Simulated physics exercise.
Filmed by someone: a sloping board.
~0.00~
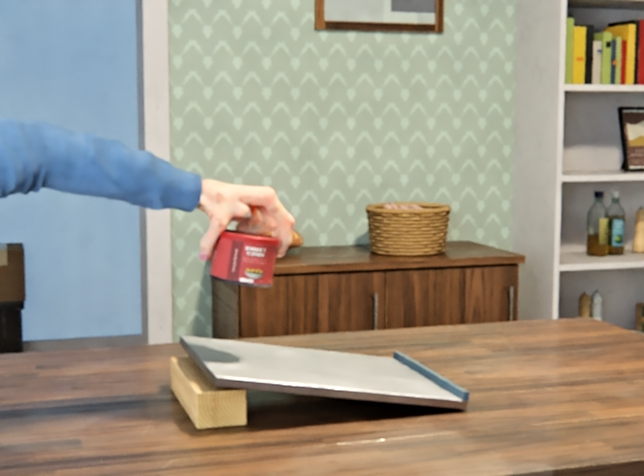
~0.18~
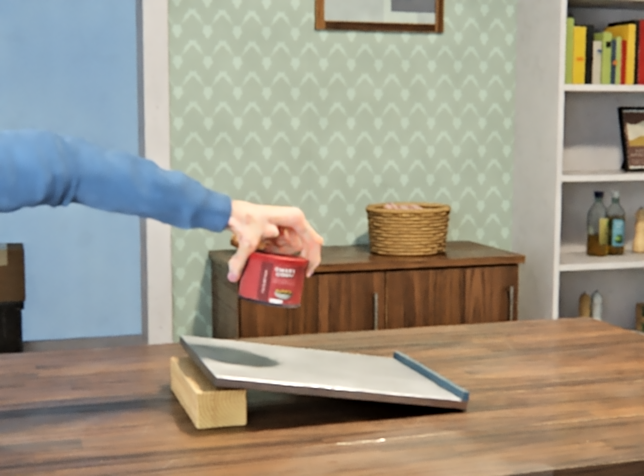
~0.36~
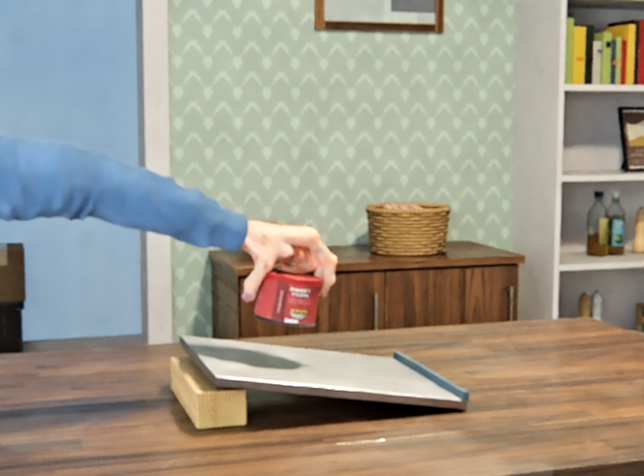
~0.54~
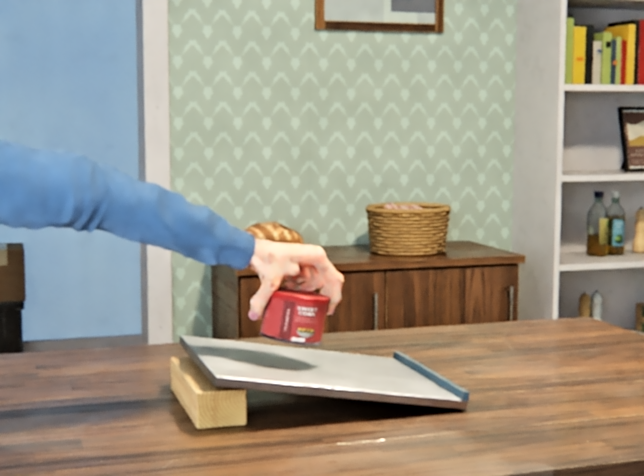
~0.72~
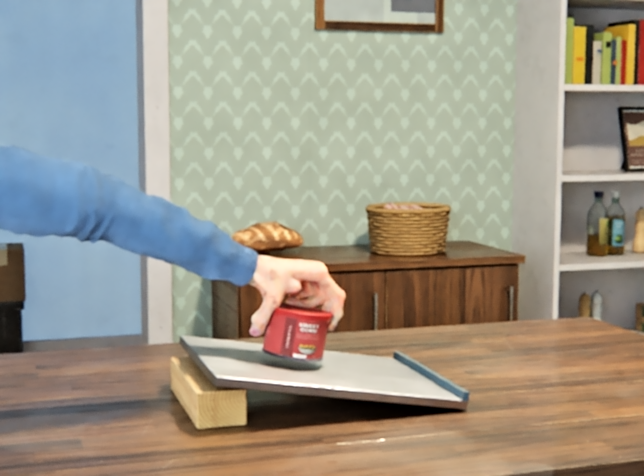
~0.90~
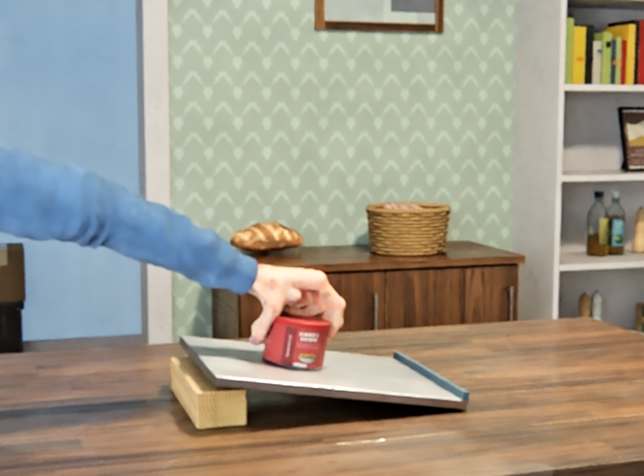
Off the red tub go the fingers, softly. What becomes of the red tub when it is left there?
It stays where it is.
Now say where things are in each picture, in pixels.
The first frame shows on its way; red tub (244, 258).
The second frame shows on its way; red tub (273, 278).
The third frame shows on its way; red tub (288, 298).
The fourth frame shows on its way; red tub (295, 316).
The fifth frame shows on its way; red tub (296, 332).
The sixth frame shows in place under the hand; red tub (296, 341).
Around 1.20 s, nothing moves.
Around 1.60 s, red tub resting near (296, 341).
Finally (1.9 s), it is still in place. Final places as the last picture's camera would see them, red tub near (296, 341). The red tub stays where it is put.
